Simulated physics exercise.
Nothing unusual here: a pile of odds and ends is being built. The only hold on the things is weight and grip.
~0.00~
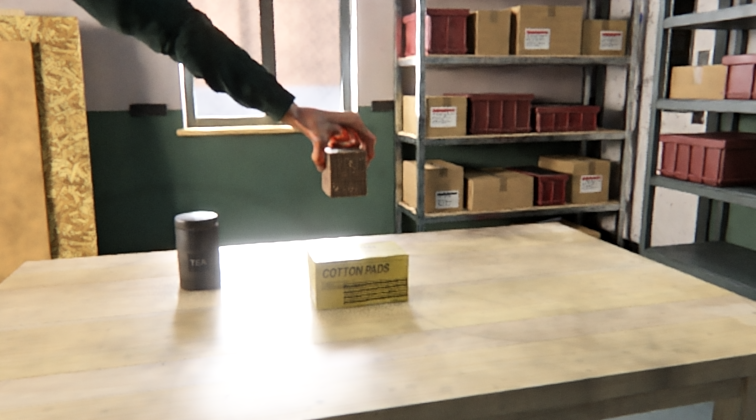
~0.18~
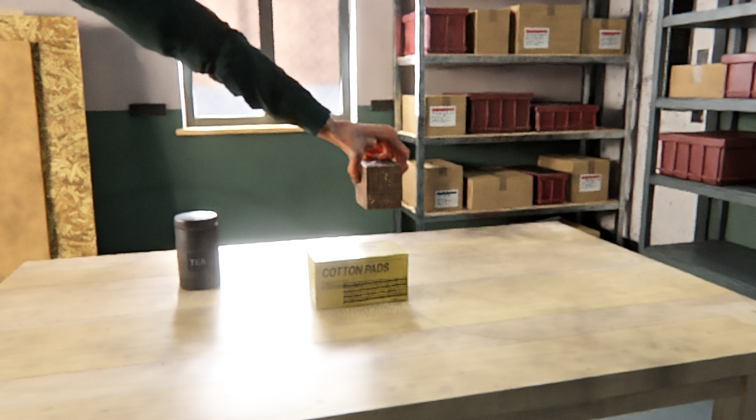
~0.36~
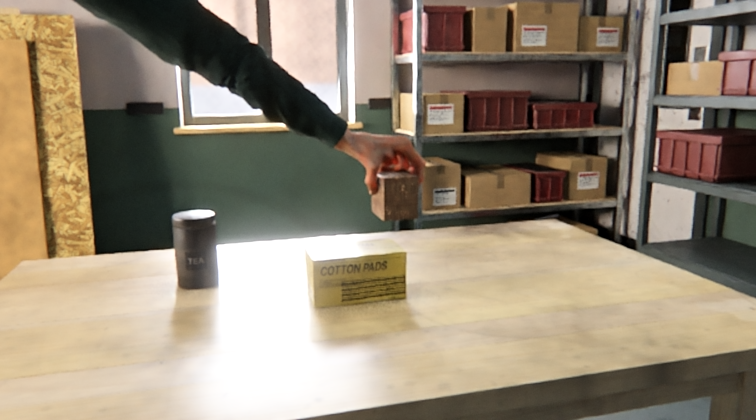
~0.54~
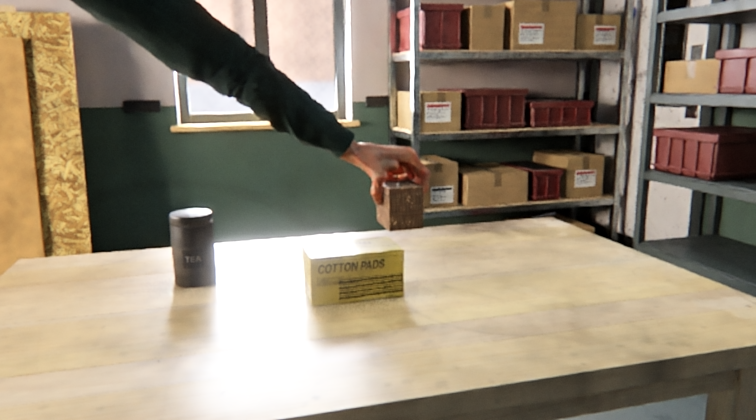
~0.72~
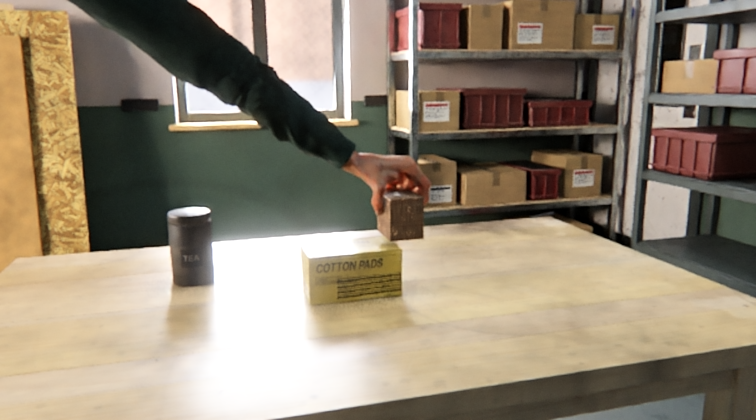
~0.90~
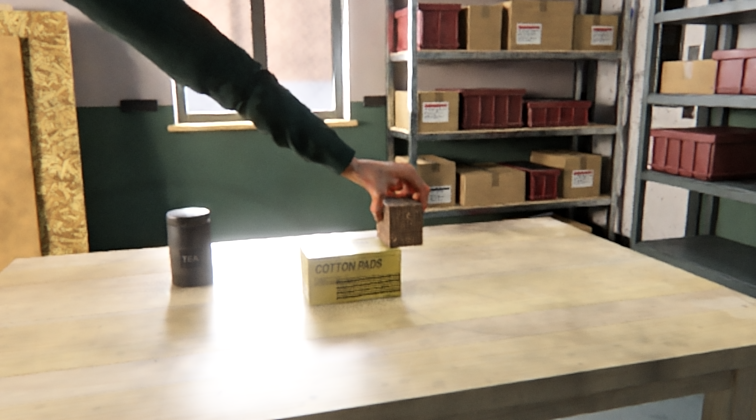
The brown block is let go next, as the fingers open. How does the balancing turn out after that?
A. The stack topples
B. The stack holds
The stack topples.
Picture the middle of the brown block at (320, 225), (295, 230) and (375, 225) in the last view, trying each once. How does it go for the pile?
First try: It stays up; second try: It gives way; third try: It holds.
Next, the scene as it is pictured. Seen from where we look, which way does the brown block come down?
Toward the right-hand side.
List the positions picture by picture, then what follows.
The first picture shows on its way; brown block (344, 171); black jar (199, 251).
The second picture shows on its way; brown block (378, 184); black jar (198, 251).
The third picture shows on its way; brown block (394, 195); black jar (196, 249).
The fourth picture shows on its way; brown block (400, 205); black jar (193, 248).
The fifth picture shows on its way; brown block (400, 215); black jar (192, 247).
The sixth picture shows in place under the hand; brown block (399, 221); black jar (191, 247).
Around 1.20 s, brown block now fallen.
Around 1.30 s, things are still on the move.
Around 2.70 s, nothing new.
Finally (4.0 s), fallen, brown block; the other 2 still in place. Final places as the last picture's camera would see them, brown block near (424, 269). The pile comes apart.
